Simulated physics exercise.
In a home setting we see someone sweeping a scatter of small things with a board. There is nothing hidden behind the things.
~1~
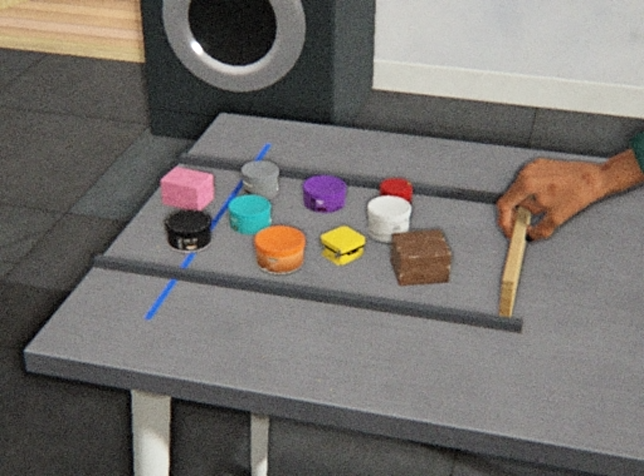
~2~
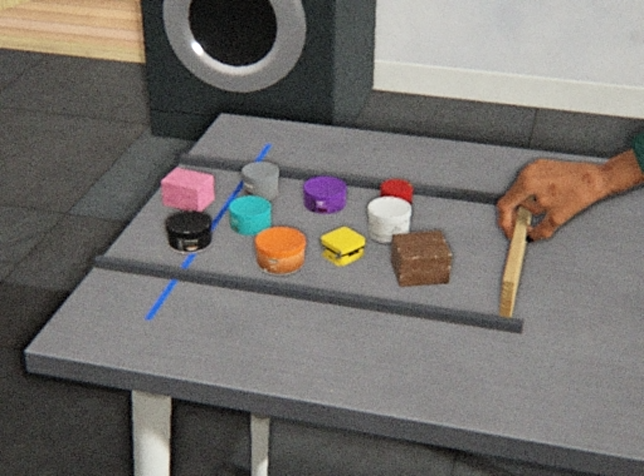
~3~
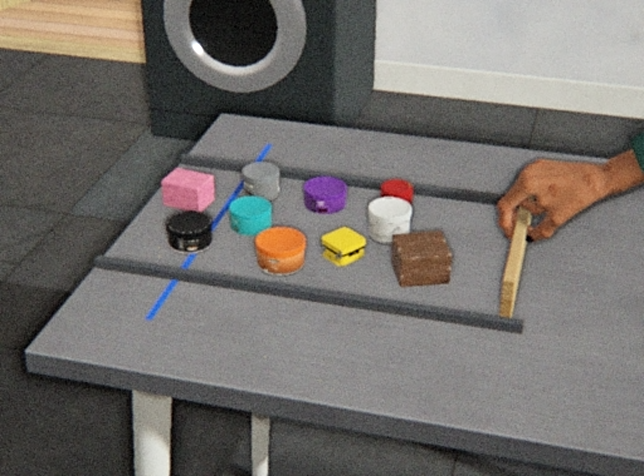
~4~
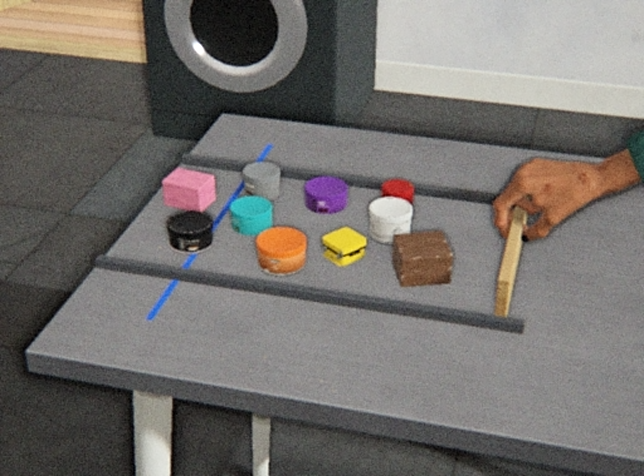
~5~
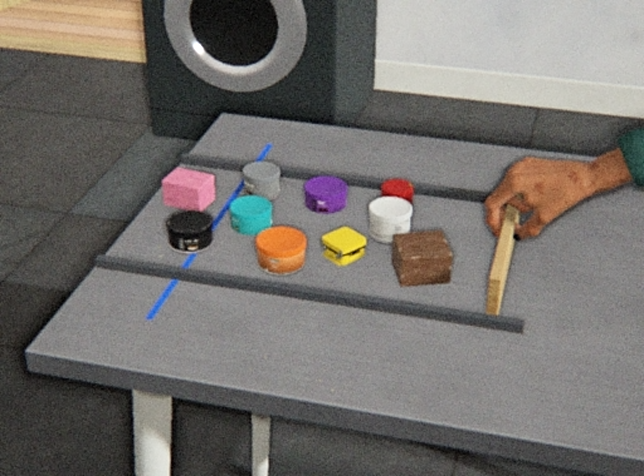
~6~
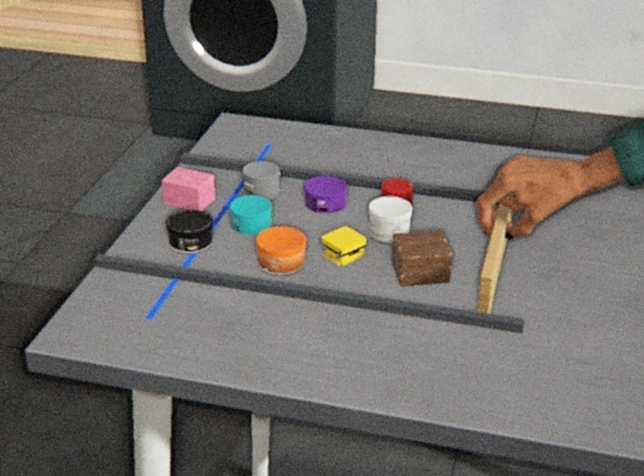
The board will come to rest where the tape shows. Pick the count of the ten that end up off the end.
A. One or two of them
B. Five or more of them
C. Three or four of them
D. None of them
A.
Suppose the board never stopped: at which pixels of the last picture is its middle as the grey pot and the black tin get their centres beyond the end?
Approx. (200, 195) for the first, approx. (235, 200) for the second.
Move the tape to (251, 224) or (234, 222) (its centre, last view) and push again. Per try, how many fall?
First 0, second 0.
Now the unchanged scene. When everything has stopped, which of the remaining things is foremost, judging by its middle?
That's the grey pot.
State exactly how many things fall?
Total count: 2.
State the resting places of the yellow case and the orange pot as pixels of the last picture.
(148, 218) and (167, 245), approximately.
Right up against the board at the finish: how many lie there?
4 in contact.
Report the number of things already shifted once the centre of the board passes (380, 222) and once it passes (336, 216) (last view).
First 4, after that 7.
Soon after, none off yet; pink block at rest near (189, 190); black tin at rest near (190, 232); grey pot at rest near (261, 182).
Then, none off yet; pink block moved a little near (180, 187); black tin moved about its own width near (149, 227); grey pot moved about its own width near (208, 172).
By the end, the number that fall off is one or two; fallen, black tin and pink block.
